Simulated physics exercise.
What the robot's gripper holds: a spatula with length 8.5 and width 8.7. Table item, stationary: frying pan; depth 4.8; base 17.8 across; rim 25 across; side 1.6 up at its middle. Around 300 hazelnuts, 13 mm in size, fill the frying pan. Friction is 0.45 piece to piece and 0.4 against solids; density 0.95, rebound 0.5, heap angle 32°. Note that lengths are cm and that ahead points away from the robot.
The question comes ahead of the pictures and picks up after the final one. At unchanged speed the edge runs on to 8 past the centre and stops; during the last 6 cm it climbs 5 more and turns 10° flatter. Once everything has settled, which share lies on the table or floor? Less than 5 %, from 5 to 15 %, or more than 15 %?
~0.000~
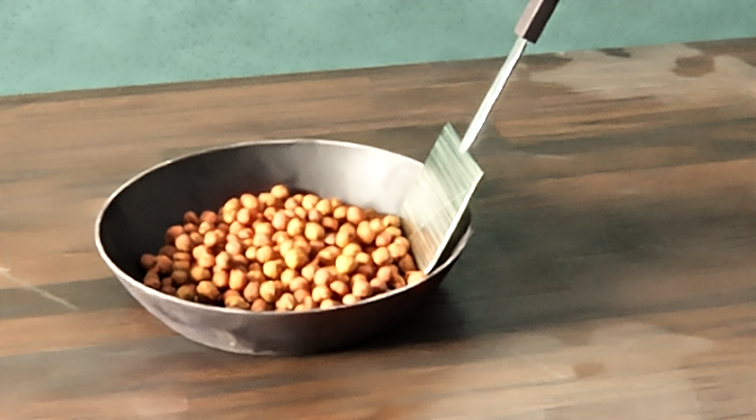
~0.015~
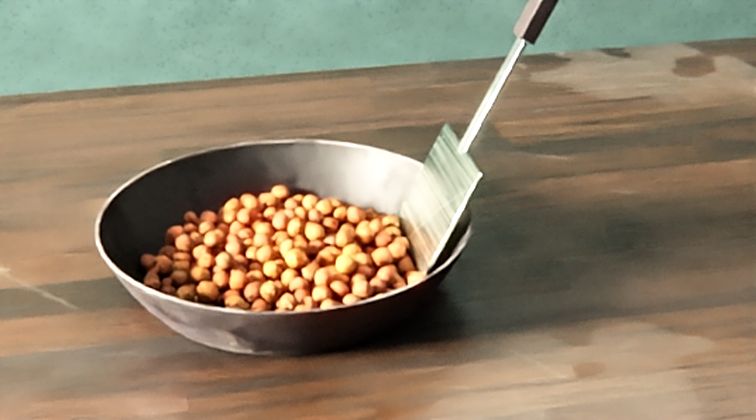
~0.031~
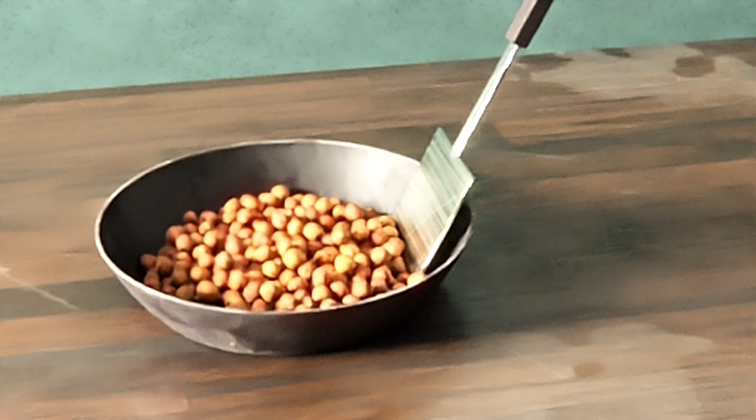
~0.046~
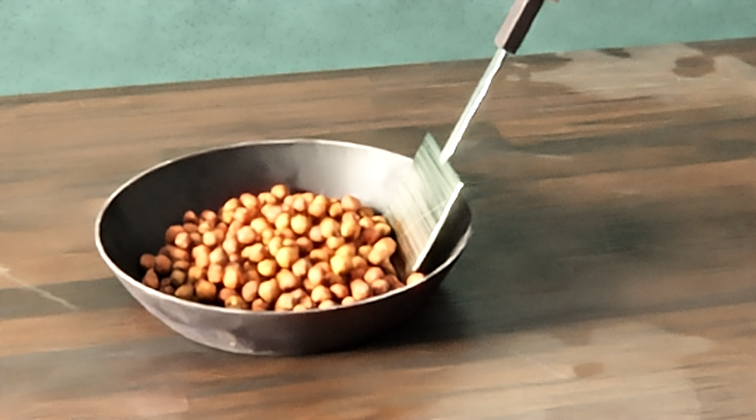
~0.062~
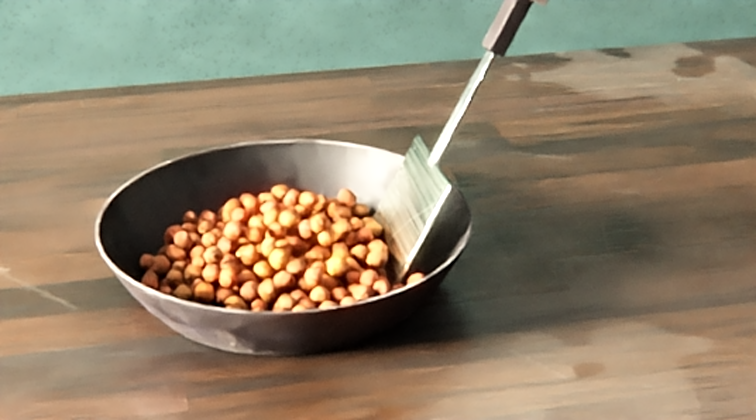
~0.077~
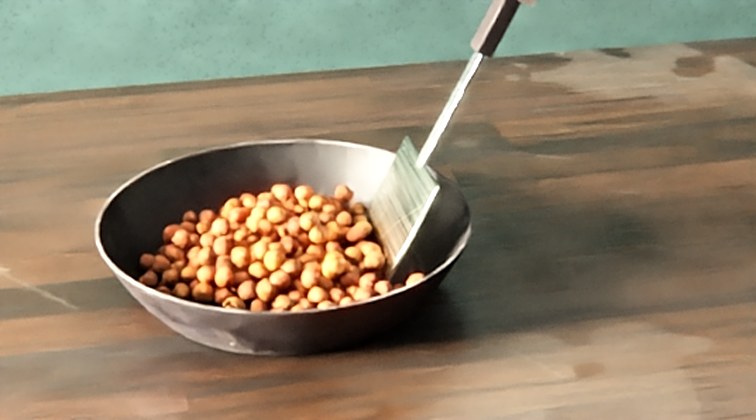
From 5 to 15 %.
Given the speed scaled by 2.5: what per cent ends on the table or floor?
25 %.
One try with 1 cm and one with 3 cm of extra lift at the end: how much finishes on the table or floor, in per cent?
Result, in order: Approx. 5 % and 10 %.
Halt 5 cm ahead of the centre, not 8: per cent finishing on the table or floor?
In that case about 0 percent ends on the table or floor.
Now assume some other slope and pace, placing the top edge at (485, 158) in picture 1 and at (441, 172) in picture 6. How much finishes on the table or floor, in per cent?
10 %.
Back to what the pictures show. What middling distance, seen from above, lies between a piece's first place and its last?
I'd estimate close to 3 centimetres.
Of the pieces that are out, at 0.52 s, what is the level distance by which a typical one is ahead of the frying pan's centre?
About 16 cm.
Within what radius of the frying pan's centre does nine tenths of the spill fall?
I reckon it's some 35 centimetres.
By 0.17 s, sloping 63°, highest piece 5 above the table; 299 in the frying pan.
By 0.27 s, sloping 59°, highest piece 6 above the table; 299 in the frying pan.
By 0.52 s, sloping 53°, highest piece 5 above the table; 276 in the frying pan, 21 on the table or floor, 2 on the blade or in flight.
By 1.57 s, sloping 53°, highest piece 5 above the table; 276 in the frying pan, 23 on the table or floor.
Final count, 276 in the frying pan, 23 on the table or floor. That is 8 % on the table or floor.
